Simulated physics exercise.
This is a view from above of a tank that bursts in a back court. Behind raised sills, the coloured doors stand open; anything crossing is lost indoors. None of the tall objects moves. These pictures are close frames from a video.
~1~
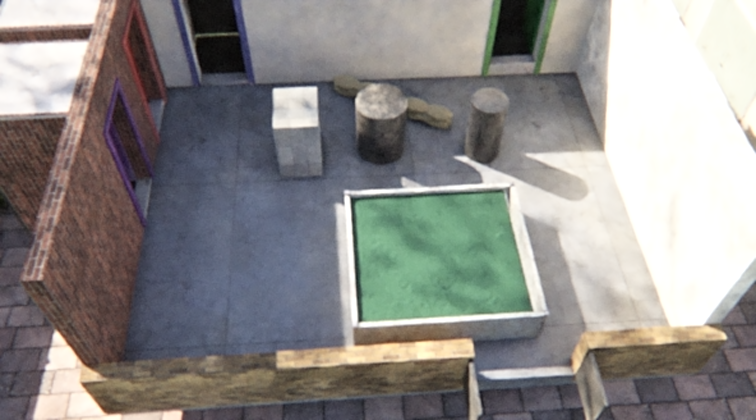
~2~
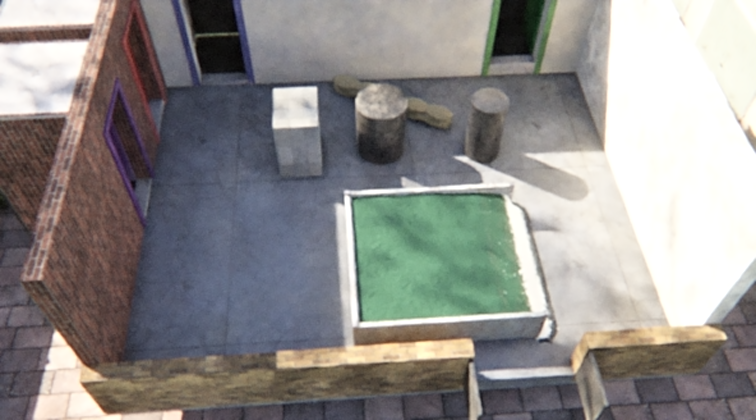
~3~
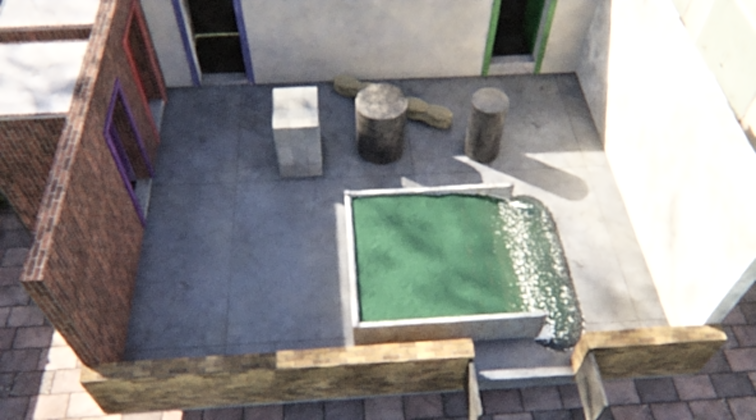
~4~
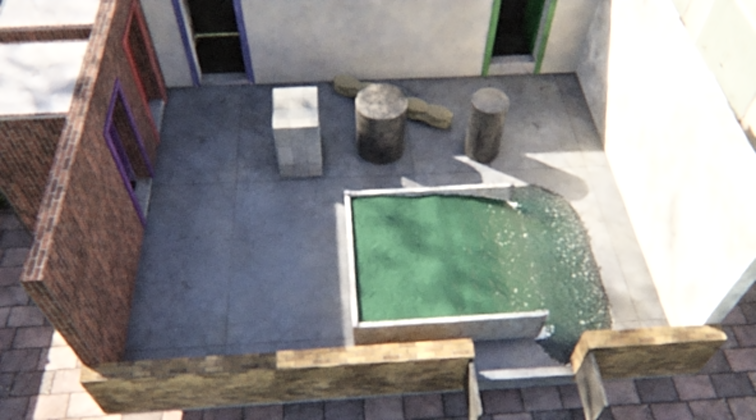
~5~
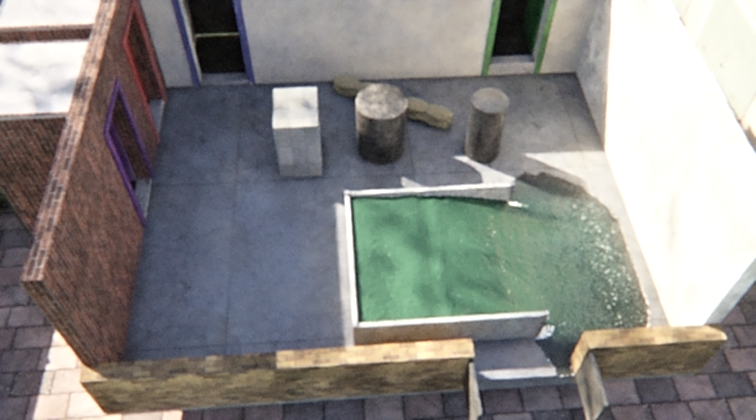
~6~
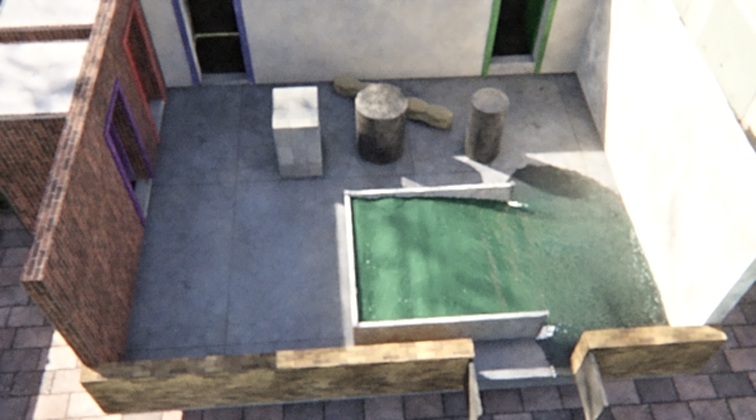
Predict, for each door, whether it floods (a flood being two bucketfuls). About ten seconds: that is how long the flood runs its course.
The green door sees no more than two buckets come in; the purple door sees no more than two buckets come in; the red door sees no more than two buckets come in; the blue door sees no more than two buckets come in.
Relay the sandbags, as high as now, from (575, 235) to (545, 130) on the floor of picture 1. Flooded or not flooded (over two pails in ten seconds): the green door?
As I read it, the green door remains below the threshold.
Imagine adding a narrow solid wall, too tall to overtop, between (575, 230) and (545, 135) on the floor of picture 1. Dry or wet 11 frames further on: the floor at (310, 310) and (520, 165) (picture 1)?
As listed: Clear, flooded.
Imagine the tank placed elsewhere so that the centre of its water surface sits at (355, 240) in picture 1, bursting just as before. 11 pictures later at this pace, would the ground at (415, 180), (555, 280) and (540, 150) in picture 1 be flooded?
Check in sequence: Still parched, soaked through, soaked through.
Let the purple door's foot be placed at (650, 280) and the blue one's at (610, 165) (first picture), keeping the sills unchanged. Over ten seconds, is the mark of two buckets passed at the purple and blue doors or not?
Purple door: Crosses the line; blue door: Crosses the line.
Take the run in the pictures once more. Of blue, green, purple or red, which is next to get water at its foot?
The green door.
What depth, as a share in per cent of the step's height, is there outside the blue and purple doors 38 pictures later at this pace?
First around 0 percent, second around 0 percent.
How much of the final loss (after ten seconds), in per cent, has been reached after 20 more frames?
My figure: 20 percent.
A moment on, water covers 20 % of the floor; the green door not reached, the purple door not reached, the red door not reached, the blue door not reached.
Next, water covers 20 % of the floor; the green door not reached, the purple door not reached, the red door not reached, the blue door not reached.
Then, water covers 35 % of the floor; the green door wet at the sill, nothing in, the purple door not reached, the red door not reached, the blue door not reached.
Later, water covers 45 % of the floor; the green door wet at the sill, nothing in, the purple door not reached, the red door not reached, the blue door not reached.
In the end, water covers 65 % of the floor; the green door wet at the sill, nothing in, the purple door not reached, the red door not reached, the blue door not reached.
